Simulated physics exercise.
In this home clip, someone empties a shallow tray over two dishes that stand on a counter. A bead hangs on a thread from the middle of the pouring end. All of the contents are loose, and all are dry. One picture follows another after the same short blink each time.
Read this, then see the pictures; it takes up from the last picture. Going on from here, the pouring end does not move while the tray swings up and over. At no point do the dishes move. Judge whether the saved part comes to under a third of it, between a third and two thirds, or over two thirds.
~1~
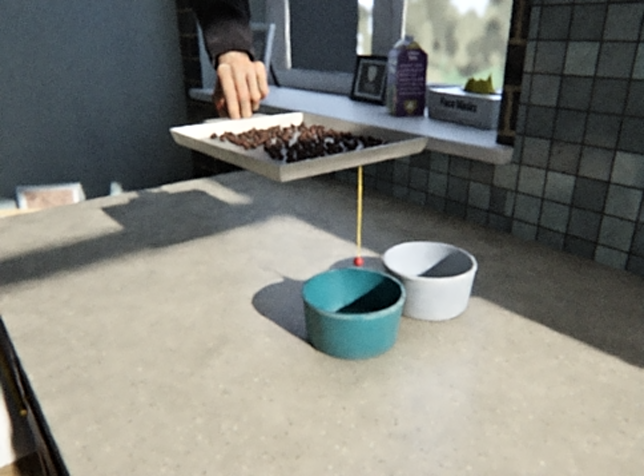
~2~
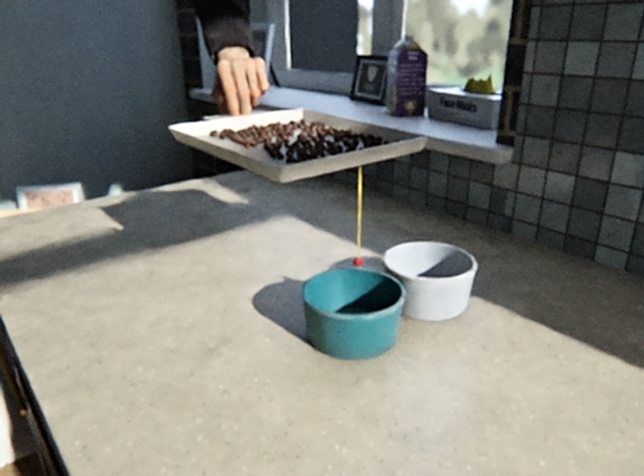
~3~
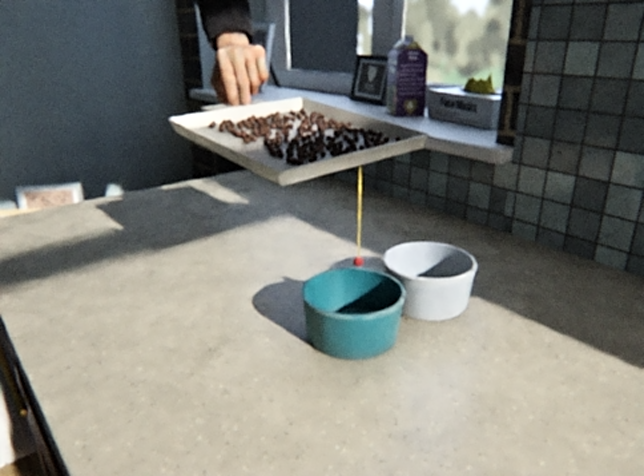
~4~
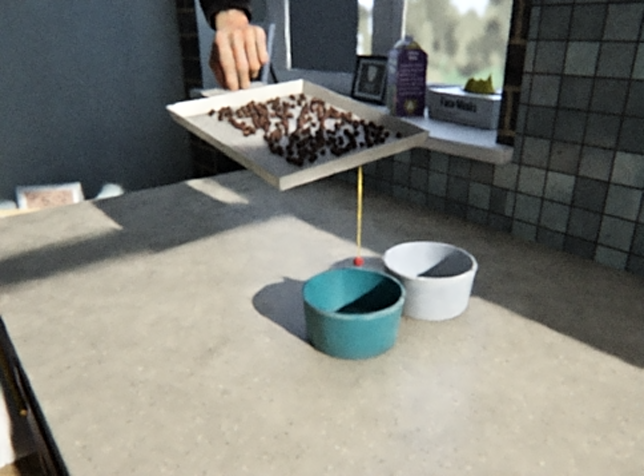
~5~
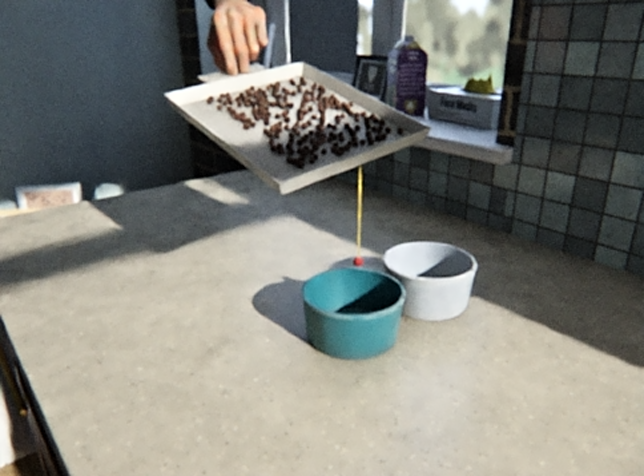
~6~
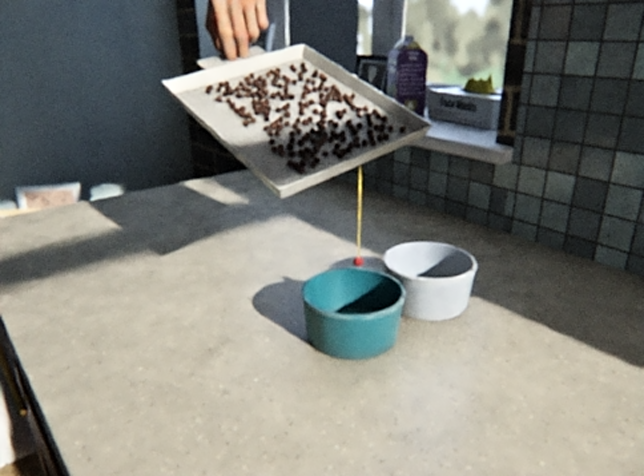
The saved part comes to under a third of it.
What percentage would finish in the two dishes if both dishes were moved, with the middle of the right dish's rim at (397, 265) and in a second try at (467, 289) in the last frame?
In order: 80 percent and 0 percent.
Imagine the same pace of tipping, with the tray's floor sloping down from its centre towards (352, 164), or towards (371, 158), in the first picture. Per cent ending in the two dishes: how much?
I'd say roughly 60 percent with the first slope, 80 percent with the other.
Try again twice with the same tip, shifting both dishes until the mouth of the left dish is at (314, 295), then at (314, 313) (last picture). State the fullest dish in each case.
Well, the first time it's the one placed on the left, and the second time it's the one placed on the left.
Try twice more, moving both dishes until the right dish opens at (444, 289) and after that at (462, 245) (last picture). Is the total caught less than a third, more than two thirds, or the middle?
Where the dishes stand first, less than a third; where they stand second, under a third.
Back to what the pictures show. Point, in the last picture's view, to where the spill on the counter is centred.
About (276, 379) in the last picture.
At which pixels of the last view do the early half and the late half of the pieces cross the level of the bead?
(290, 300) for the early half, (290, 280) for the late half.
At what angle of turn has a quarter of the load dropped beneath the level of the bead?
Somewhere around 70 degrees.
Soon, tray tipped steeply; about two thirds on the tray; a stray few in the left dish; a small part outside both; about a quarter in the air.
A while on, tray tipped past a quarter turn; about a quarter in the left dish; most outside both; a stray few in the air.
Towards the end, tray tipped past a quarter turn; about a quarter in the left dish; most outside both.
Finally, tray tipped past a quarter turn; about a quarter in the left dish; none in the right dish; most outside both.
